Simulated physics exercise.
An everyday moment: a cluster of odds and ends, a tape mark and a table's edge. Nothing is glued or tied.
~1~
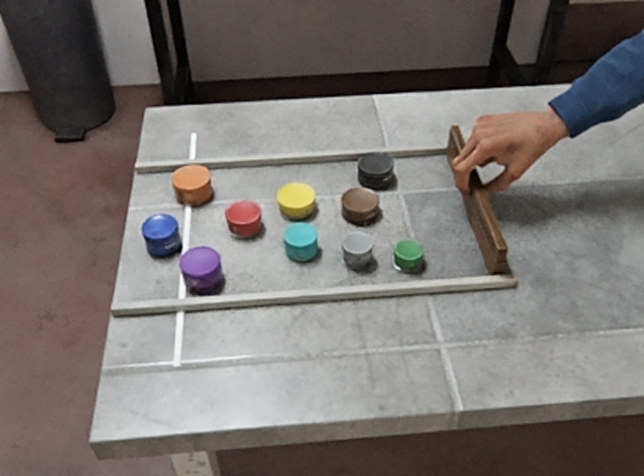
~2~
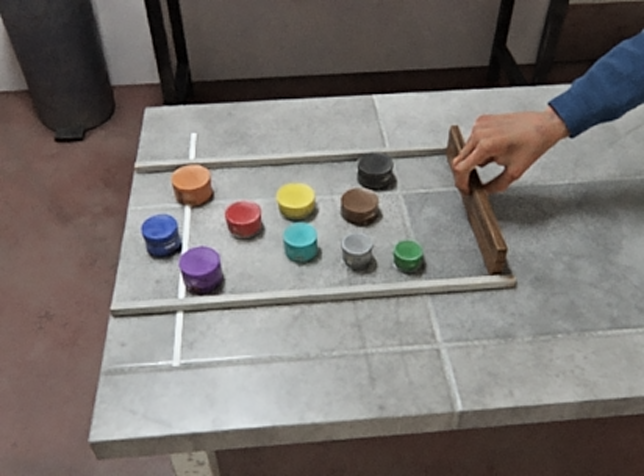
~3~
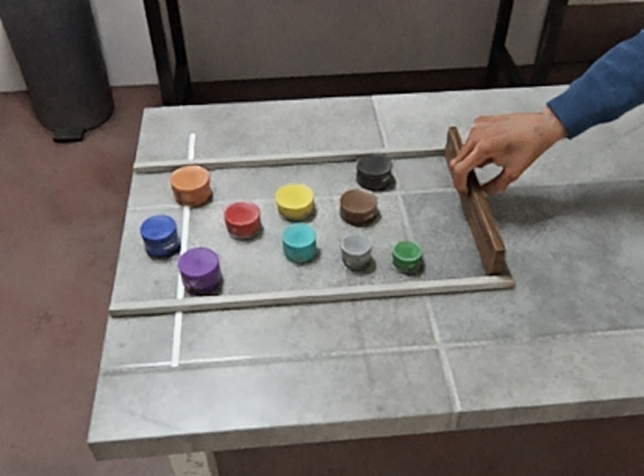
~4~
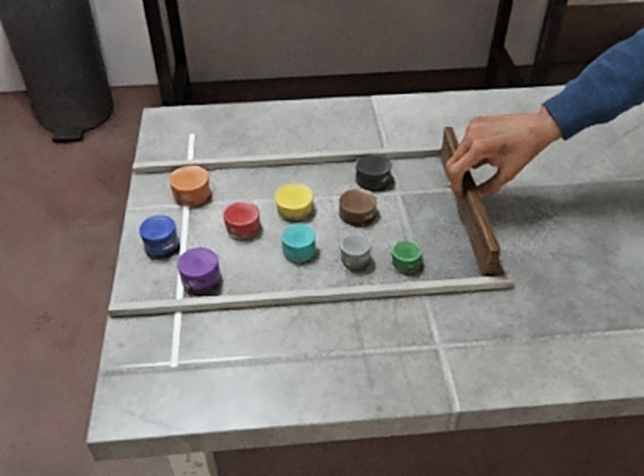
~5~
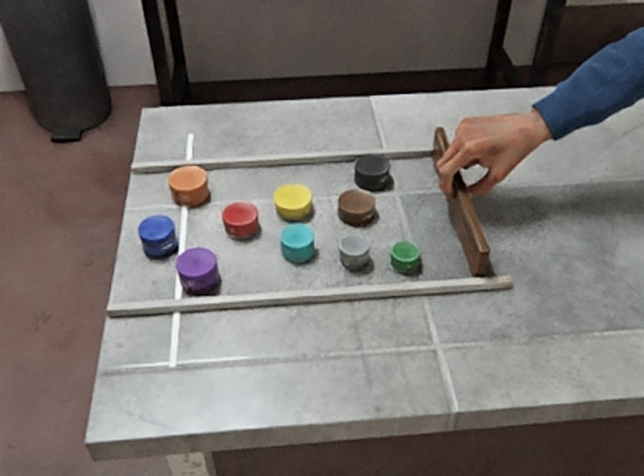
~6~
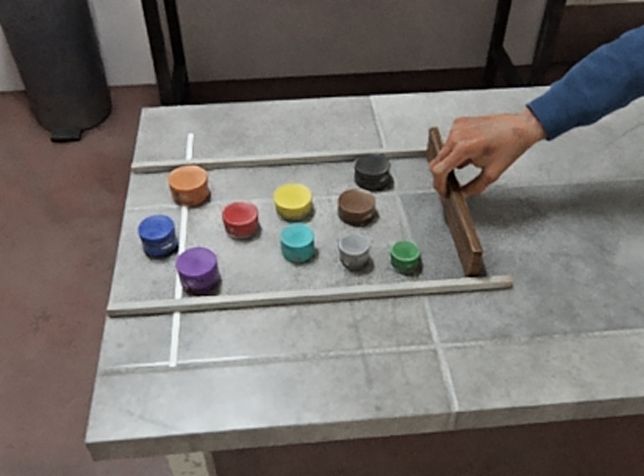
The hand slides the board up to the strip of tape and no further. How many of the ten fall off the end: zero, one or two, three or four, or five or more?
The number that fall off is one or two.
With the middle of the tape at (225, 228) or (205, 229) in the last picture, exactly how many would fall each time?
Down on the floor: 0 and 0.
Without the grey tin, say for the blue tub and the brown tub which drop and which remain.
The blue tub comes down, the brown tub holds on.
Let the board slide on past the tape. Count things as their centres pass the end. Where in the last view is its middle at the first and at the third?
About (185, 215), then (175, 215).
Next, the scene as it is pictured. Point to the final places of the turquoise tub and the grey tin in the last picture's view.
First (148, 243), then (164, 260).
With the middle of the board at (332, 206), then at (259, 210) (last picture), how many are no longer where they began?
By then 6, and 8.
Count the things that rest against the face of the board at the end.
The number is 4.
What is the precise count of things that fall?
Exactly 1.
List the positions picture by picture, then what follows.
Blue tub (162, 235); orange tub (193, 185); purple tub (202, 270); board (473, 196); tape (187, 230), in the first picture.
Orange tub (192, 185); black tub (375, 171), in the second picture.
Purple tub (200, 270); turquoise tub (299, 243), in the third picture.
Blue tub (160, 236); brown tub (358, 207), in the fourth picture.
Orange tub (189, 186); yellow pot (293, 203), in the fifth picture.
Blue tub (158, 236); orange tub (189, 186); purple tub (198, 270); board (451, 198); tape (183, 230), in the sixth picture.
Soon after, none off yet; blue tub at rest near (158, 236); orange tub at rest near (189, 186); purple tub at rest near (198, 270).
After that, none off yet; blue tub at rest near (158, 236); orange tub at rest near (187, 186); purple tub at rest near (198, 270).
In the end, the number that fall off is one or two; gone, blue tub.
